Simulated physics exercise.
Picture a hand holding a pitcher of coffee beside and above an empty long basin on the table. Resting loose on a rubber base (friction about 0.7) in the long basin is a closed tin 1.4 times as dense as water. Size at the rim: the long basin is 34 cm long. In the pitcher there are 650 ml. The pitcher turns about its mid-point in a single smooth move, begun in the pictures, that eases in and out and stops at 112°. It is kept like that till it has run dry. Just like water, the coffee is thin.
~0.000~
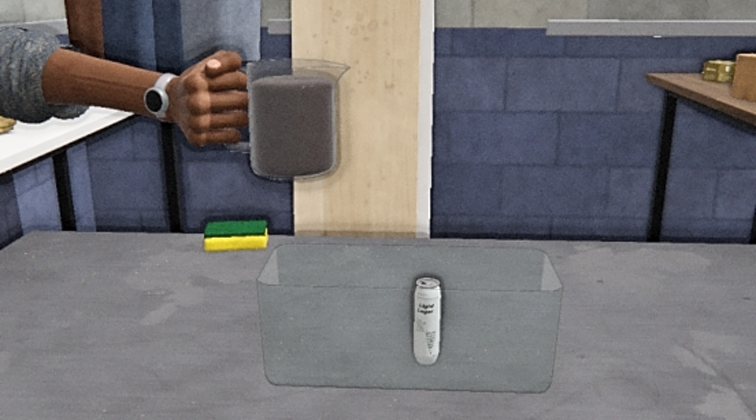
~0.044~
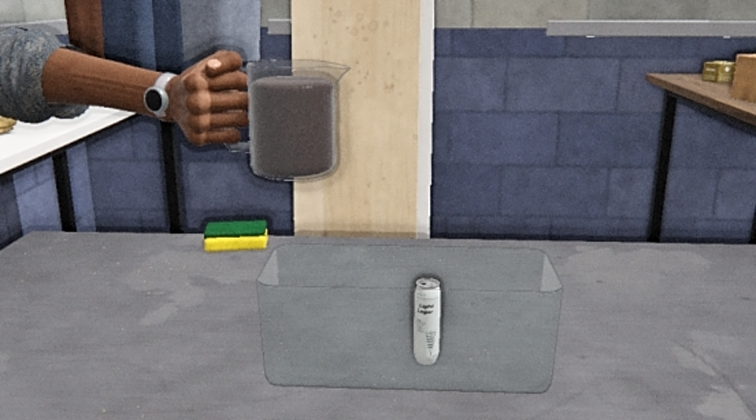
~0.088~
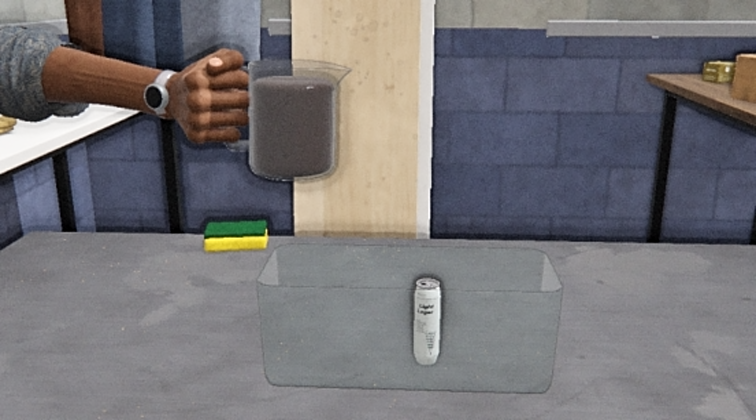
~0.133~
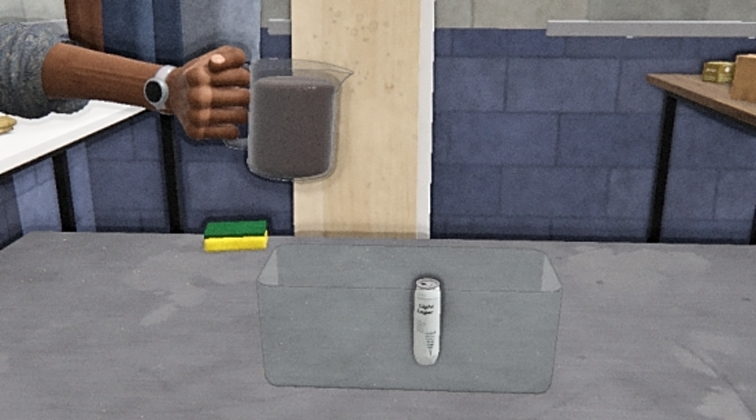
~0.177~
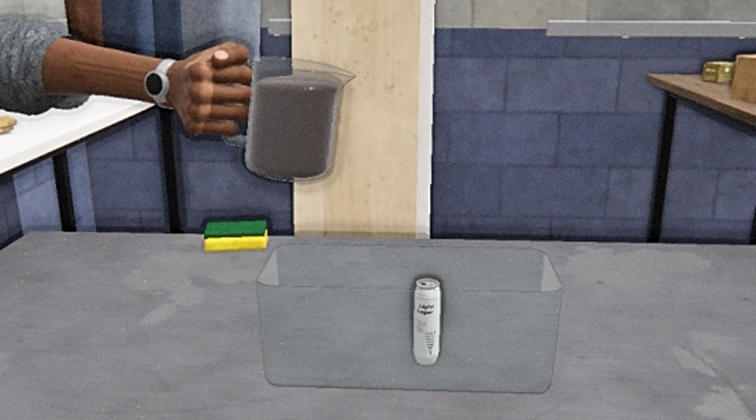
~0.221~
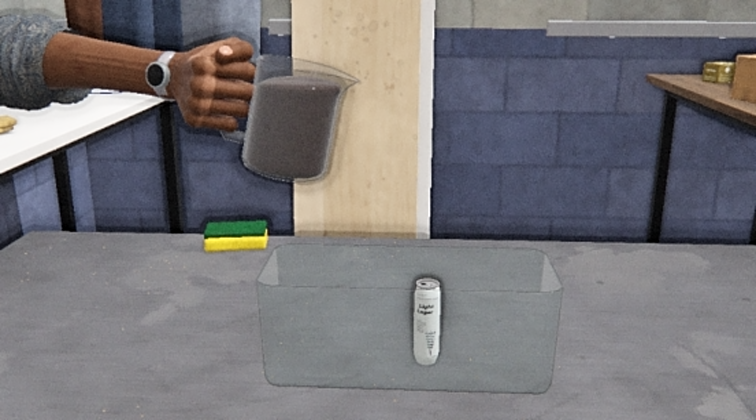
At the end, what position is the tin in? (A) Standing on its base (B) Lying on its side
B, lying on its side.
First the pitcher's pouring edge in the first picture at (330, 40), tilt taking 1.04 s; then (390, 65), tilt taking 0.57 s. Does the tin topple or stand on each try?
First it tips over; then it stays on its base.
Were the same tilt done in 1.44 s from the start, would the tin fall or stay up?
Well, the tin simply holds firm.
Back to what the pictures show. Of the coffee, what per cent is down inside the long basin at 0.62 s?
At that time the basin holds about 3 per cent of the liquid.
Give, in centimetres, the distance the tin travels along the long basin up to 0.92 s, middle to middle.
Near 0 cm.
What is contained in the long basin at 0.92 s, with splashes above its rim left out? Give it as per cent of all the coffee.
Around 50 in a hundred.
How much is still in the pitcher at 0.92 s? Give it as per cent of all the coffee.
24 in a hundred, give or take.
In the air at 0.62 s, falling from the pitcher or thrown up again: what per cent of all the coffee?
Around 16 in a hundred.
After 0.62 s the tilt is 71° and 81 per cent is still to pour; the tin stands where it began.
After 0.92 s the tilt is 107° and 24 per cent is still to pour; the tin stands where it began.
After 1.23 s the tilt is 112° and 1 per cent is still to pour; the tin leans 20°.
After 1.56 s the tilt is 112° and 0 per cent is still to pour; the tin lies on its side.
In the end the tin lies on its side.
